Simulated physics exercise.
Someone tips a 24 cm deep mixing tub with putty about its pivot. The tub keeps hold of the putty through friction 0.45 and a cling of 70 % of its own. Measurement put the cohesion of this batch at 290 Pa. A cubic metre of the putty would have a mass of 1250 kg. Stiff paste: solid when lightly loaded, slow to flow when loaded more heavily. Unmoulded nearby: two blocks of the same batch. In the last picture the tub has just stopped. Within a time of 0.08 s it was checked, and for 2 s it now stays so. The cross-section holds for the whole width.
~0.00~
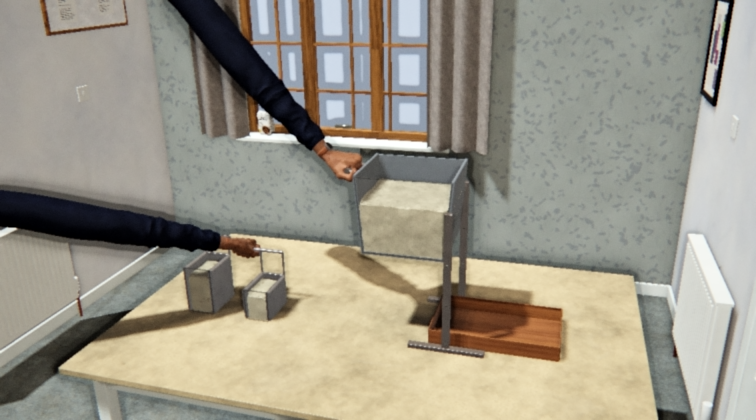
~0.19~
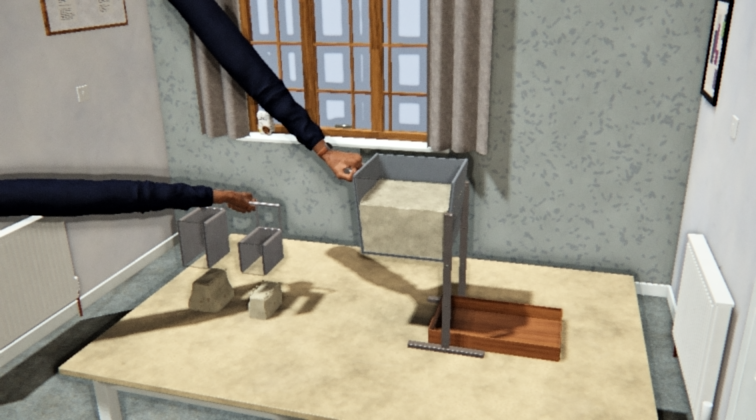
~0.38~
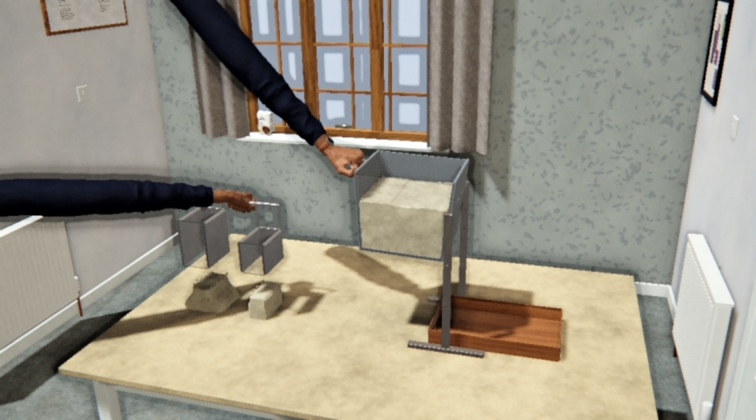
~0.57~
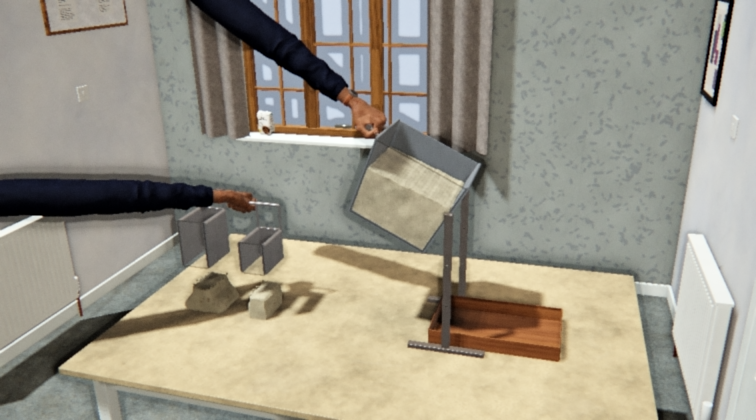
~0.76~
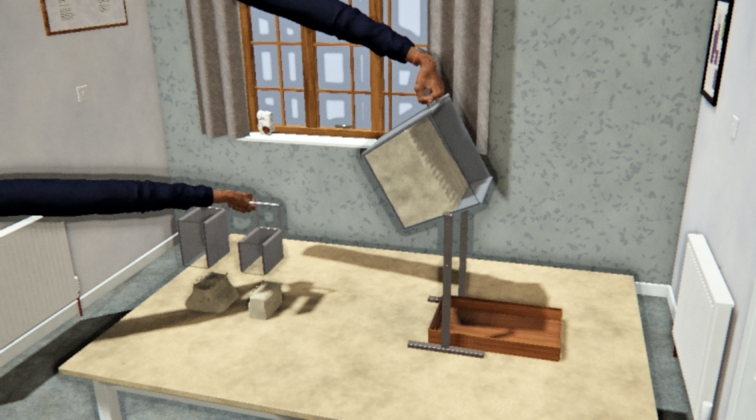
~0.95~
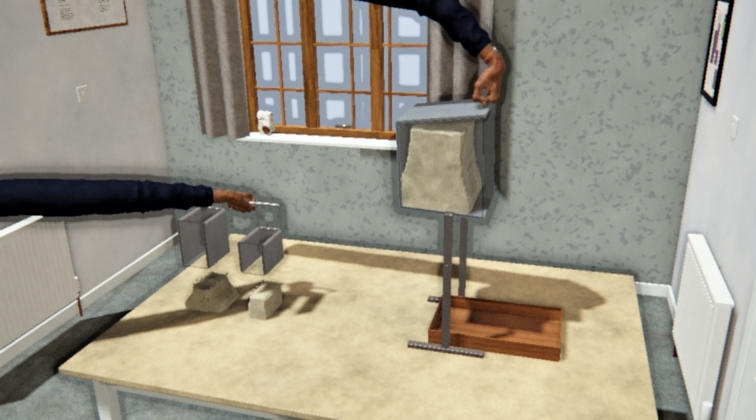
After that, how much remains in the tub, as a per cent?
43 %.
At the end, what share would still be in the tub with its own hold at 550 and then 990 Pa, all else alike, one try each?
55 in a hundred, followed by 100 in a hundred.
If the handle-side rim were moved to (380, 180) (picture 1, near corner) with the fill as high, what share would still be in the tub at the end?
It would be near 60 %.
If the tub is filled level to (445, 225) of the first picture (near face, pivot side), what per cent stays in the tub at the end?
Around 55 per cent.
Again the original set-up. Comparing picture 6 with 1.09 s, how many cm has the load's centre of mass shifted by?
The distance comes to some 8 cm.
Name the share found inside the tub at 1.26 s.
Close to 50 in a hundred.
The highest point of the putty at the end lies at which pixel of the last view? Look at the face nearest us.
Close to pixel (427, 182).
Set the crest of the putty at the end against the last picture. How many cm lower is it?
15 cm.
By 1.09 s, the tub is at 88 degrees and holds 83 %.
By 1.26 s, the tub is at 88 degrees and holds 50 %.
By 1.43 s, the tub is at 88 degrees and holds 44 %.
By 1.60 s, the tub is at 88 degrees and holds 43 %.
By 2.95 s, at the end, the tub is at 88 degrees and holds 43 %.
